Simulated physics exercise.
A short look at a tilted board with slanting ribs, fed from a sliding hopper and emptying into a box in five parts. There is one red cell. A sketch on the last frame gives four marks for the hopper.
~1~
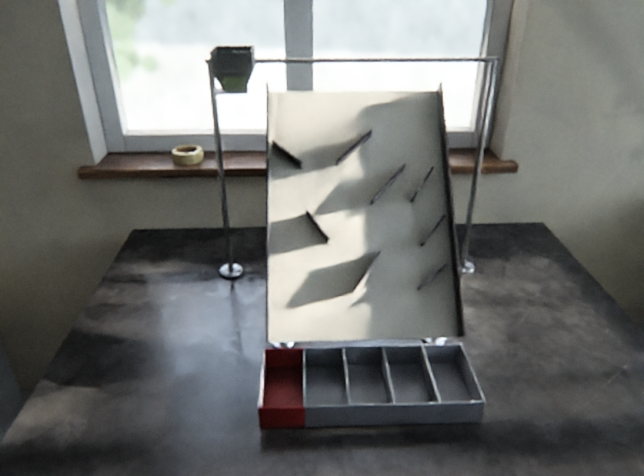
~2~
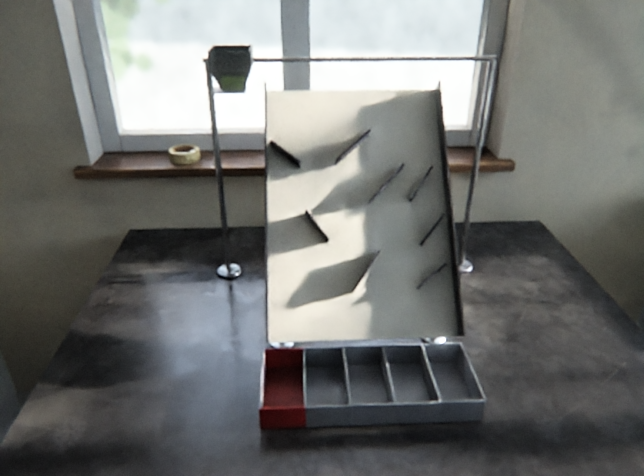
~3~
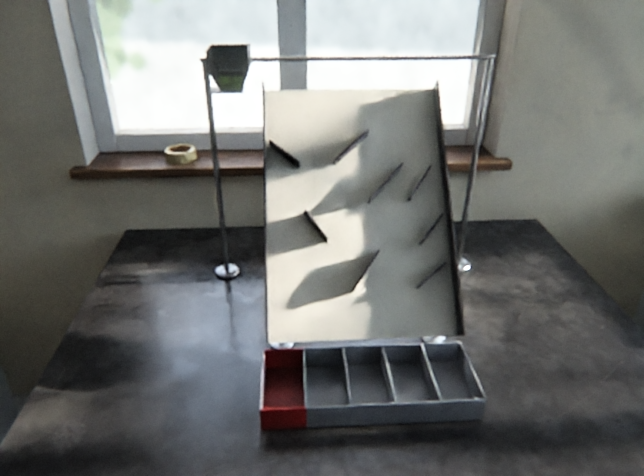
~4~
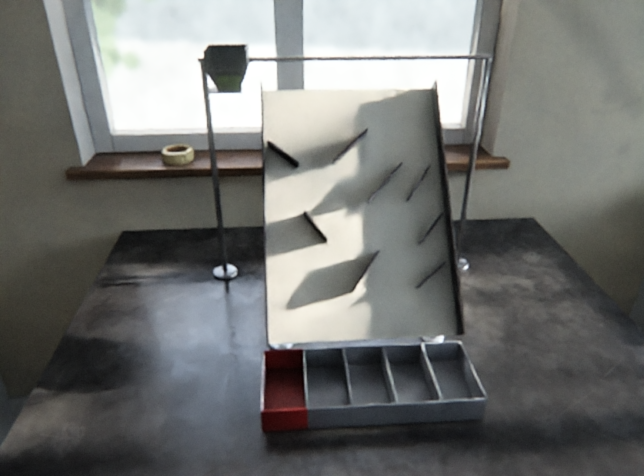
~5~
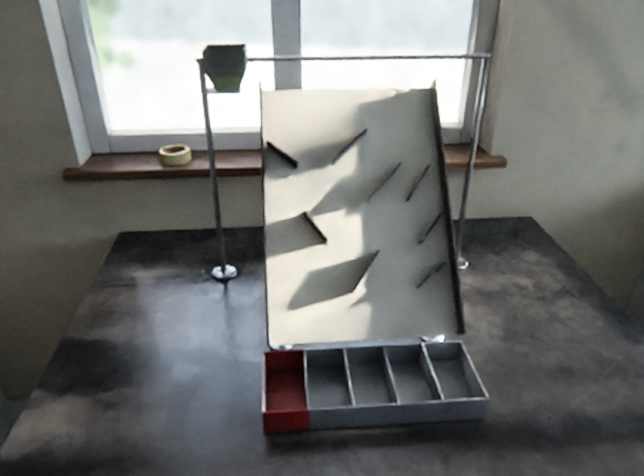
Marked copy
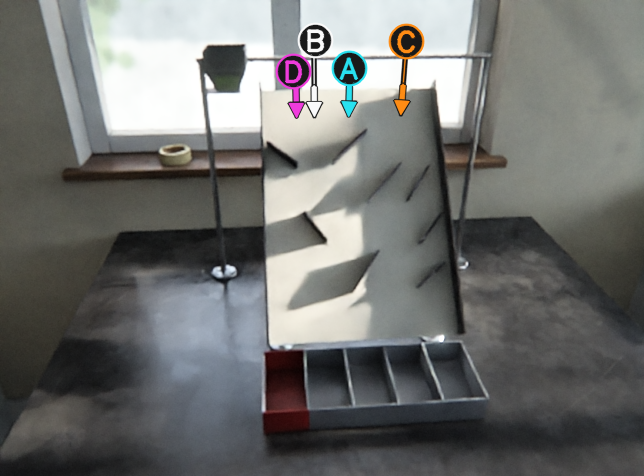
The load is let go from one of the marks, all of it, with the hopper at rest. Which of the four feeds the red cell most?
It is A.
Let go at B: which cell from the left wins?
It is the second one.
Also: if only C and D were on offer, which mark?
It is D.
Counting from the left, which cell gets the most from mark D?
The second from the left.
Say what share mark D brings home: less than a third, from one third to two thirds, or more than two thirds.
It is less than a third.
On the marked copy, mark A meets the board at (348, 111); mark B meets the board at (314, 111); mark C meets the board at (401, 109); mark D meets the board at (296, 112).
Choosing A, roughly a third in the red cell, roughly half in other cells, just a few outside the box.
Choosing B, about a tenth in the red cell, the larger part in other cells.
Choosing C, about a tenth in the red cell, the larger part in other cells, just a few outside the box.
Choosing D, roughly a quarter in the red cell, the larger part in other cells.
